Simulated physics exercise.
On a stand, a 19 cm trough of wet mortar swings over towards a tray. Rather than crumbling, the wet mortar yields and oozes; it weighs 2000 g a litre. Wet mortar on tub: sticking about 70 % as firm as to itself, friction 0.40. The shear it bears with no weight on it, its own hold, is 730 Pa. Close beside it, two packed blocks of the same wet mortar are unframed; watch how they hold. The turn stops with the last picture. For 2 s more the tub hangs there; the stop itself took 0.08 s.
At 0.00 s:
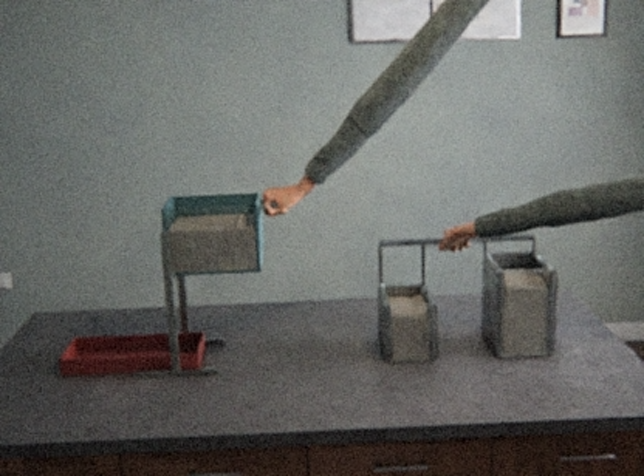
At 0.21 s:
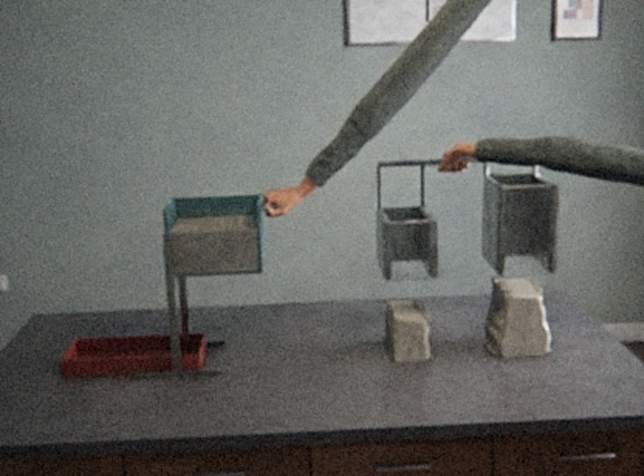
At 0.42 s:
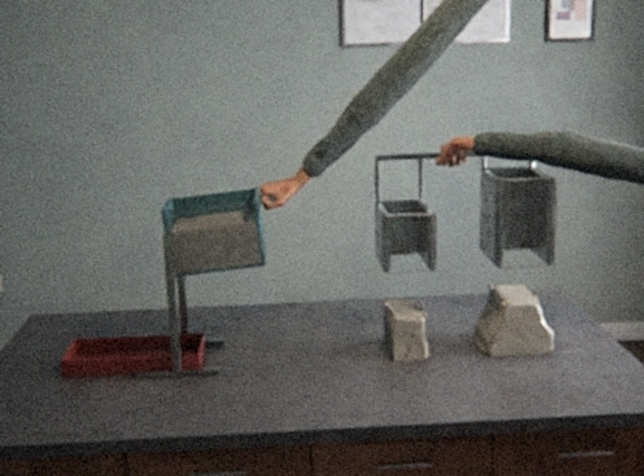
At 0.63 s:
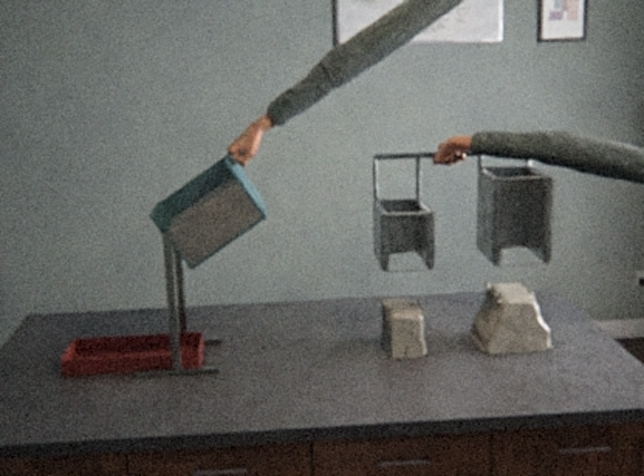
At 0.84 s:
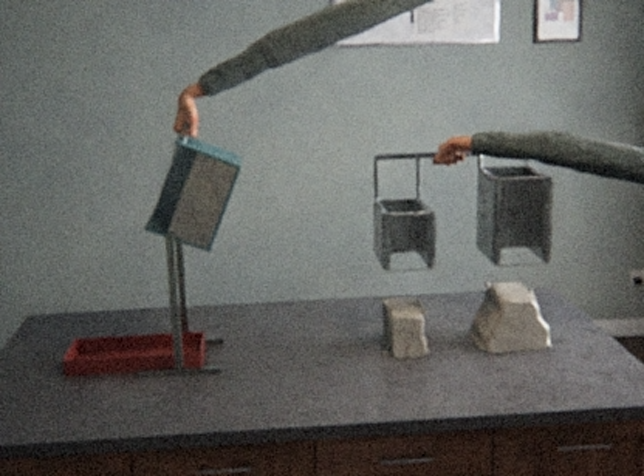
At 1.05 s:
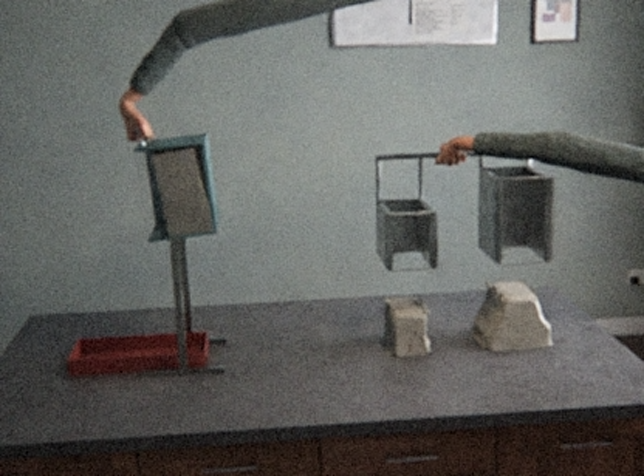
Two open-bottomed moulds were lifted by a hand off two grey blocks, and the larger right one slumped shorter and wider; then another hand swung a teal-edged trough of grey material leftward until it stood upright.
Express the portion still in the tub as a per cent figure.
I would say about 49 percent.
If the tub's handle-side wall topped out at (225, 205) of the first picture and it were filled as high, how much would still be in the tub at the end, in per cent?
Roughly 100 %.
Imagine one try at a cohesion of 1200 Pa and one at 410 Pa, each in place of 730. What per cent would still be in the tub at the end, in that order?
Respectively, close to 45 % and close to 45 %.
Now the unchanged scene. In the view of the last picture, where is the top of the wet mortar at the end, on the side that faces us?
The highest point is near (191, 202) in the last picture.
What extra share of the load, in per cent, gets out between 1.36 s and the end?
Roughly 2 per cent of the load.
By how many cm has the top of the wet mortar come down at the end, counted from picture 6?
15 cm or so.
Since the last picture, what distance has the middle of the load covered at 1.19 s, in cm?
Something like 6 cm, I'd say.
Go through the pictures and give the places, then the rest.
Handle-side rim at (255, 206), tilt 0 degrees; crest of the wet mortar at (212, 229); block heights 14 cm, 22 cm (left to right), in the first frame.
Handle-side rim at (256, 207), tilt 0 degrees; crest of the wet mortar at (213, 231); block heights 14 cm, 19 cm (left to right), in the second frame.
Handle-side rim at (253, 201), tilt 5 degrees; crest of the wet mortar at (251, 223); block heights 14 cm, 16 cm (left to right), in the third frame.
Handle-side rim at (224, 164), tilt 33 degrees; crest of the wet mortar at (234, 185); block heights 14 cm, 16 cm (left to right), in the fourth frame.
Handle-side rim at (175, 145), tilt 67 degrees; crest of the wet mortar at (196, 156); block heights 14 cm, 16 cm (left to right), in the fifth frame.
Handle-side rim at (135, 152), tilt 94 degrees; crest of the wet mortar at (189, 149); block heights 14 cm, 16 cm (left to right), in the sixth frame.
After 1.19 s, the tub is at 94 degrees and holds 94 %.
After 1.36 s, the tub is at 94 degrees and holds 51 %.
After 1.53 s, the tub is at 94 degrees and holds 49 %.
After 1.70 s, the tub is at 94 degrees and holds 49 %.
After 3.05 s, the tub is at 94 degrees and holds 49 %.
